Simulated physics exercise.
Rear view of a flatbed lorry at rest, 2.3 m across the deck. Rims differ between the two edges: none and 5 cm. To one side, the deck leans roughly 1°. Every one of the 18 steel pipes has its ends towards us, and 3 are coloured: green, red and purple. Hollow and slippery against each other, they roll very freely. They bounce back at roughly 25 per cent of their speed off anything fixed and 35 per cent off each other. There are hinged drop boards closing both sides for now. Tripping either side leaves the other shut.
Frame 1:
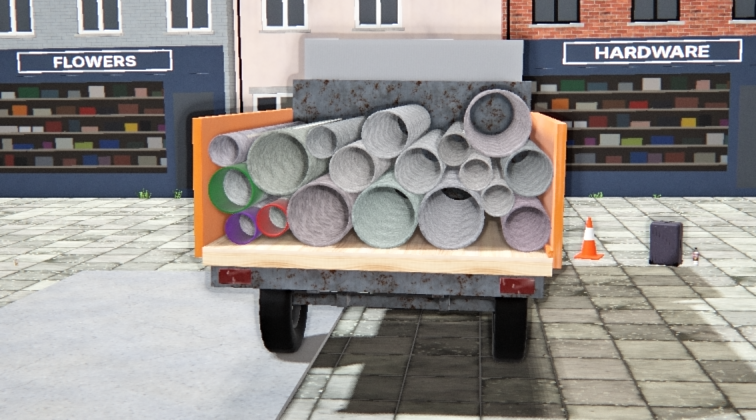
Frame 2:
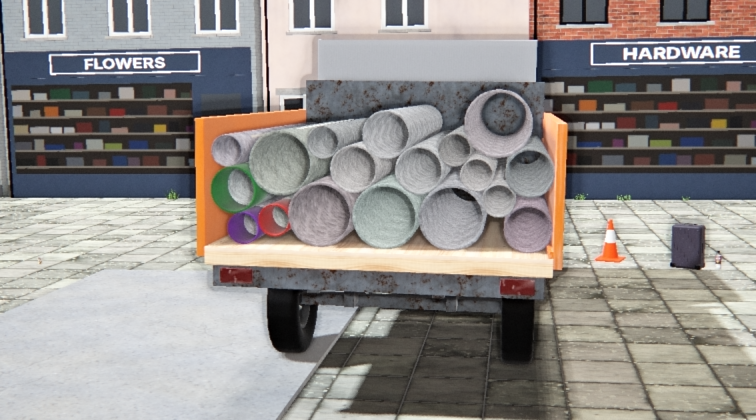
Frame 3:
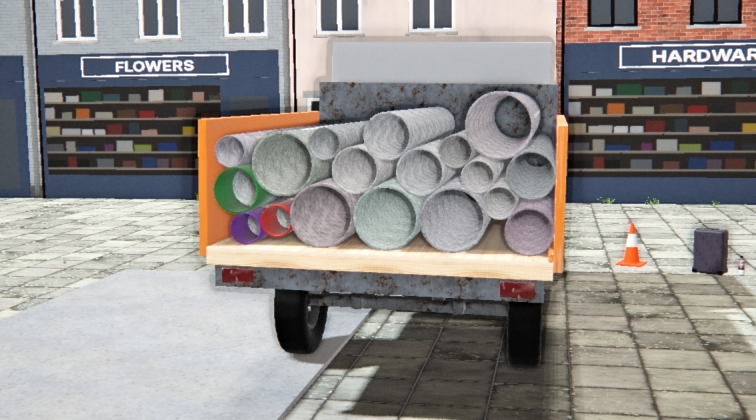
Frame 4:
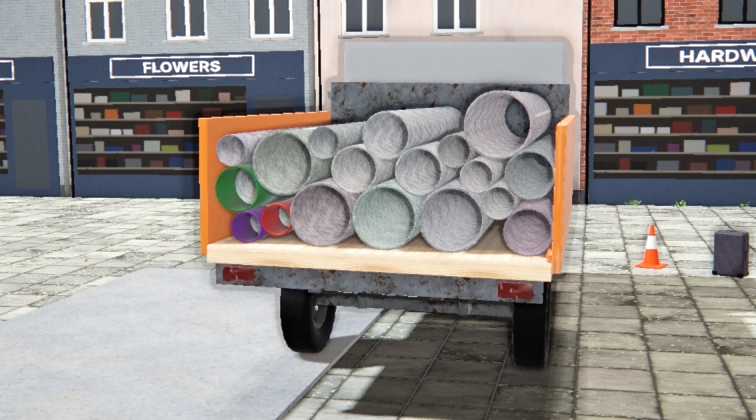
A parked truck loaded with grey pipes, plus a green, a red and a purple one at the left, stayed still while the view shifted slightly, making the shops and cone behind slide right.
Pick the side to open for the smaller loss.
Open the right side.
Side on the left freed, after 1.6 s, green is down on the left; red is on the deck, 5 cm from the left edge, rolling left; purple is dropping off the left side; 5 gone from the deck.
Side on the left freed, at the end, green is on the ground to the left; red is on the ground to the left; purple is on the ground to the left; 8 gone from the deck.
Side on the right freed, after 0.8 s, green is up on others, 15 cm from the left edge; red is wedged in place, 45 cm from the left edge; purple is on the deck, 25 cm from the left edge; 2 gone from the deck.
Side on the right freed, at the end, green is up on others, 15 cm from the left edge; red is wedged in place, 45 cm from the left edge; purple is on the deck, 25 cm from the left edge; 2 gone from the deck.
